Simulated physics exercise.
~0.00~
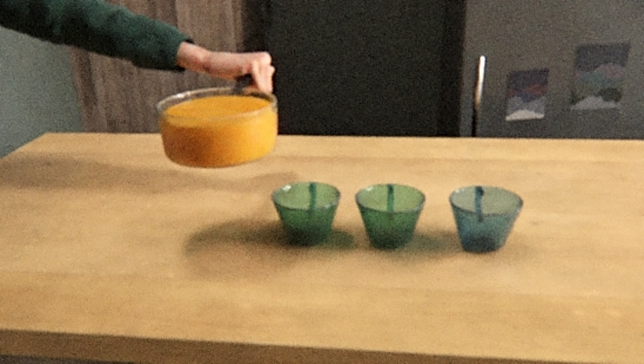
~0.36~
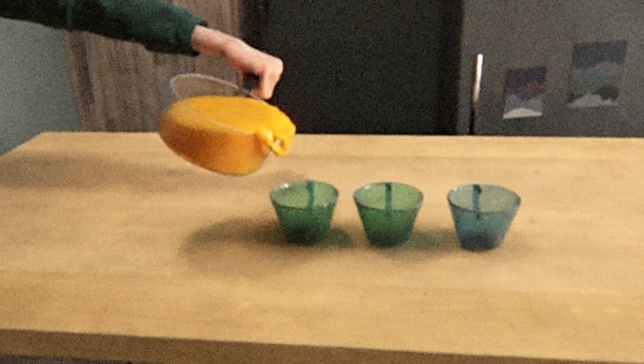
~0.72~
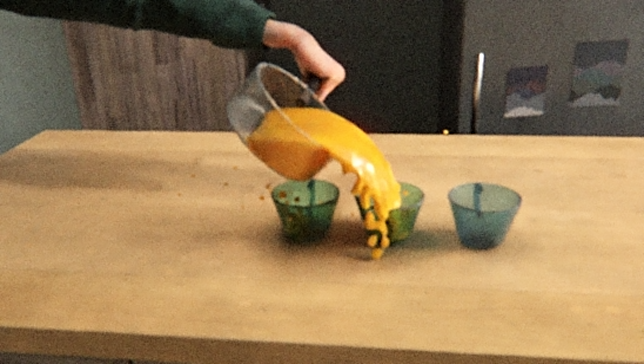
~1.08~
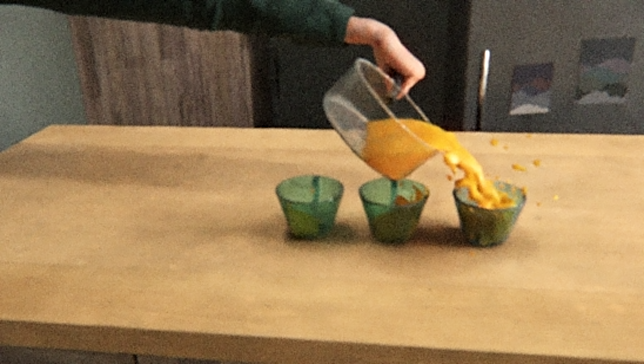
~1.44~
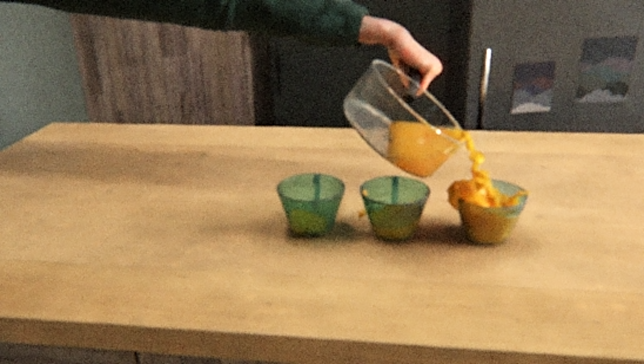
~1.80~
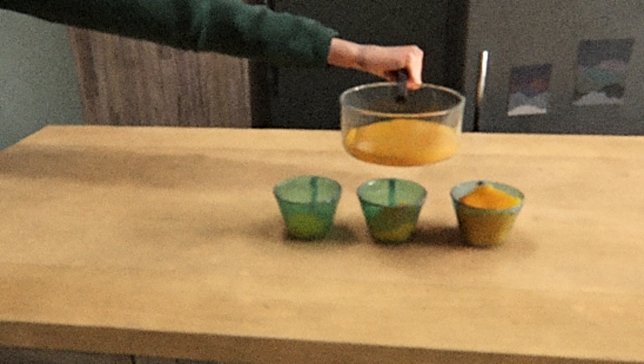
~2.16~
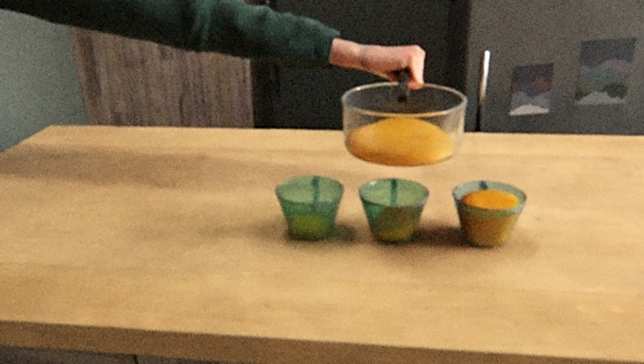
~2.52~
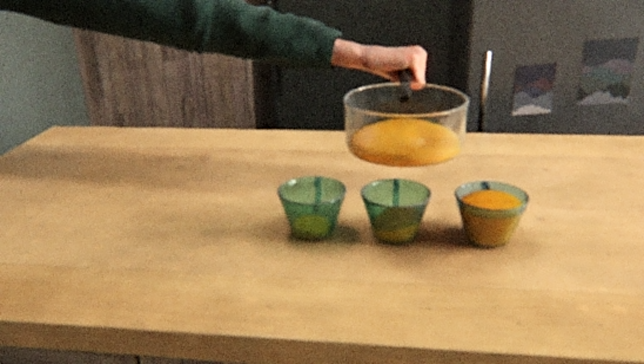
On a wooden table, a hand tipped a clear pan of orange juice and swept it rightward over three small green and bluish cups, splashing some, then levelled it, leaving the right cup nearly full, the other two with only a little, and juice still in the pan.
